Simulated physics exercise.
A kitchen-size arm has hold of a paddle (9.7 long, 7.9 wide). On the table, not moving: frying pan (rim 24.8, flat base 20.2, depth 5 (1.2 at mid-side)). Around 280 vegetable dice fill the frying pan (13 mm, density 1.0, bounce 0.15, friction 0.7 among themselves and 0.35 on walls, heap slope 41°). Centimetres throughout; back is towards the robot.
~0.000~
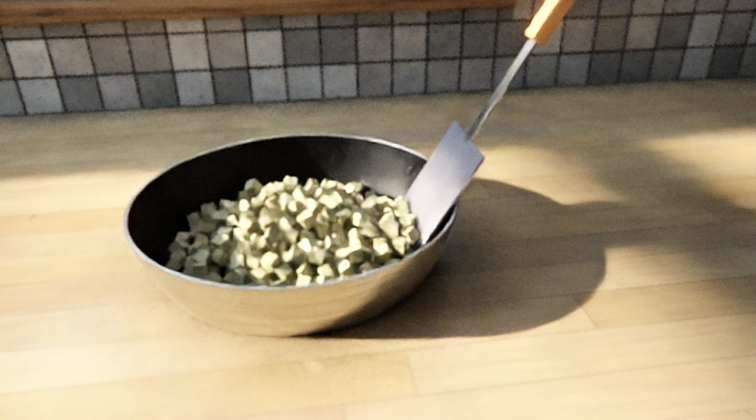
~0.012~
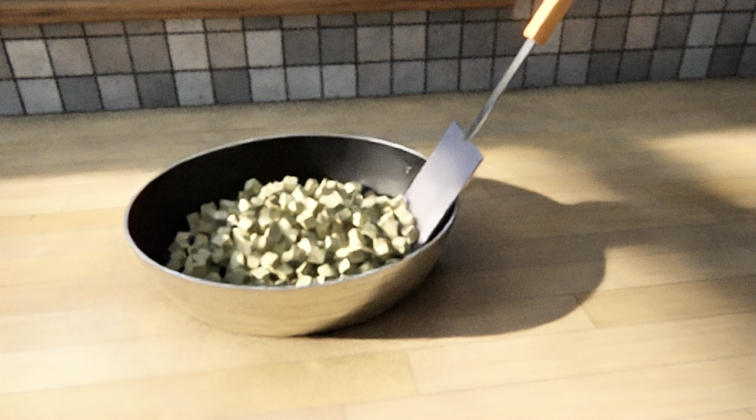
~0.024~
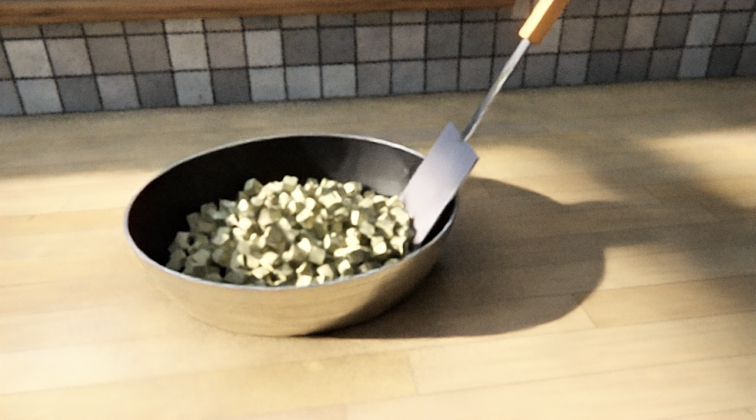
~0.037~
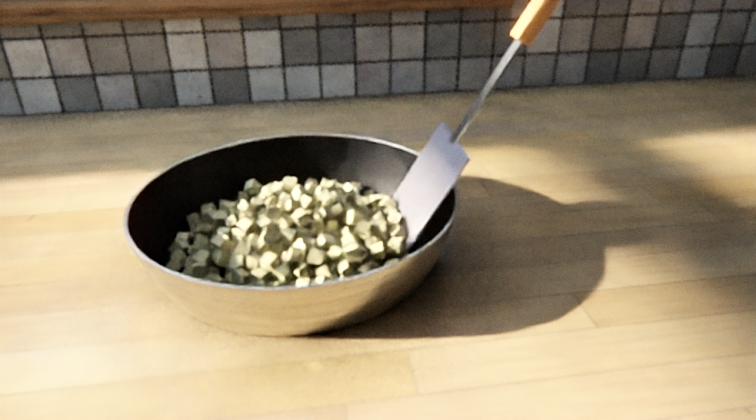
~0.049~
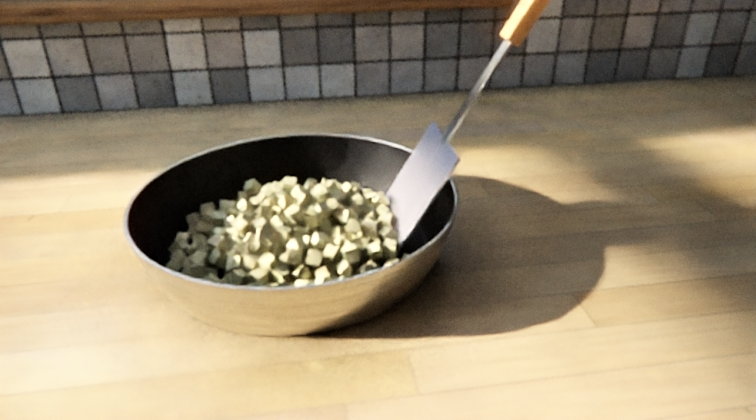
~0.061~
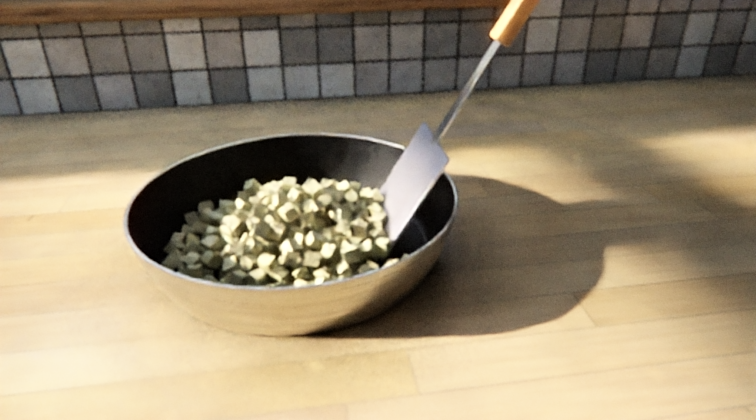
At the start, a flat metal paddle with an orange handle rests its blade inside the right side of a dark frying pan heaped with pale green cubes on a wooden counter. The paddle then slides slowly left, nudging the nearest cubes slightly, while the pan stays still.
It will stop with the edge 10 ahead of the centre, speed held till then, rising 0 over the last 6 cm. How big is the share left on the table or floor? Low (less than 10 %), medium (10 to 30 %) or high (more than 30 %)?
Share on the table or floor: Medium (10 to 30 %).
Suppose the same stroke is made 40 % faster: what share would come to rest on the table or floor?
In that case some 40 per cent.
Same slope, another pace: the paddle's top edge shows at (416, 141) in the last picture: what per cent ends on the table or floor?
About 40 per cent.
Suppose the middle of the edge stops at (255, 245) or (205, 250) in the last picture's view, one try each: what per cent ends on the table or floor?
About 0 and 0 per cent.
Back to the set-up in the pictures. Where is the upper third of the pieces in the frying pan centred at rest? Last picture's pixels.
Around (171, 224).
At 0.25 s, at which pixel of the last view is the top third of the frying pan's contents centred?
At about (216, 214).
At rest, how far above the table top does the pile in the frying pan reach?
Roughly 6.5 cm.
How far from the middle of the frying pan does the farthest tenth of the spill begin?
About 20 cm.
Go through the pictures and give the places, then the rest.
In the first frame, paddle top edge at (469, 138), sloping 59°; upper third of the load around (300, 219), from x 175 to 410, top at y 185; 283 in the frying pan.
In the second frame, paddle top edge at (468, 138), sloping 59°; upper third of the load around (300, 219), from x 175 to 410, top at y 185.
In the third frame, paddle top edge at (464, 138), sloping 59°; upper third of the load around (303, 219), from x 175 to 410, top at y 185.
In the fourth frame, paddle top edge at (456, 138), sloping 59°; upper third of the load around (304, 218), from x 175 to 405, top at y 185.
In the fifth frame, paddle top edge at (446, 139), sloping 59°; upper third of the load around (299, 219), from x 175 to 405, top at y 185.
In the sixth frame, paddle top edge at (436, 139), sloping 59°; upper third of the load around (293, 218), from x 170 to 405, top at y 185; 283 in the frying pan.
By 0.16 s, sloping 59°, highest piece 6 above the table; 283 in the frying pan.
By 0.25 s, sloping 59°, highest piece 7 above the table; 282 in the frying pan, 1 on the blade or in flight.
By 0.50 s, sloping 59°, highest piece 8 above the table; 227 in the frying pan, 37 on the table or floor, 19 on the blade or in flight.
By 1.55 s, sloping 59°, highest piece 6 above the table; 224 in the frying pan, 59 on the table or floor.
Final count, 224 in the frying pan, 59 on the table or floor. That is 21 % on the table or floor.
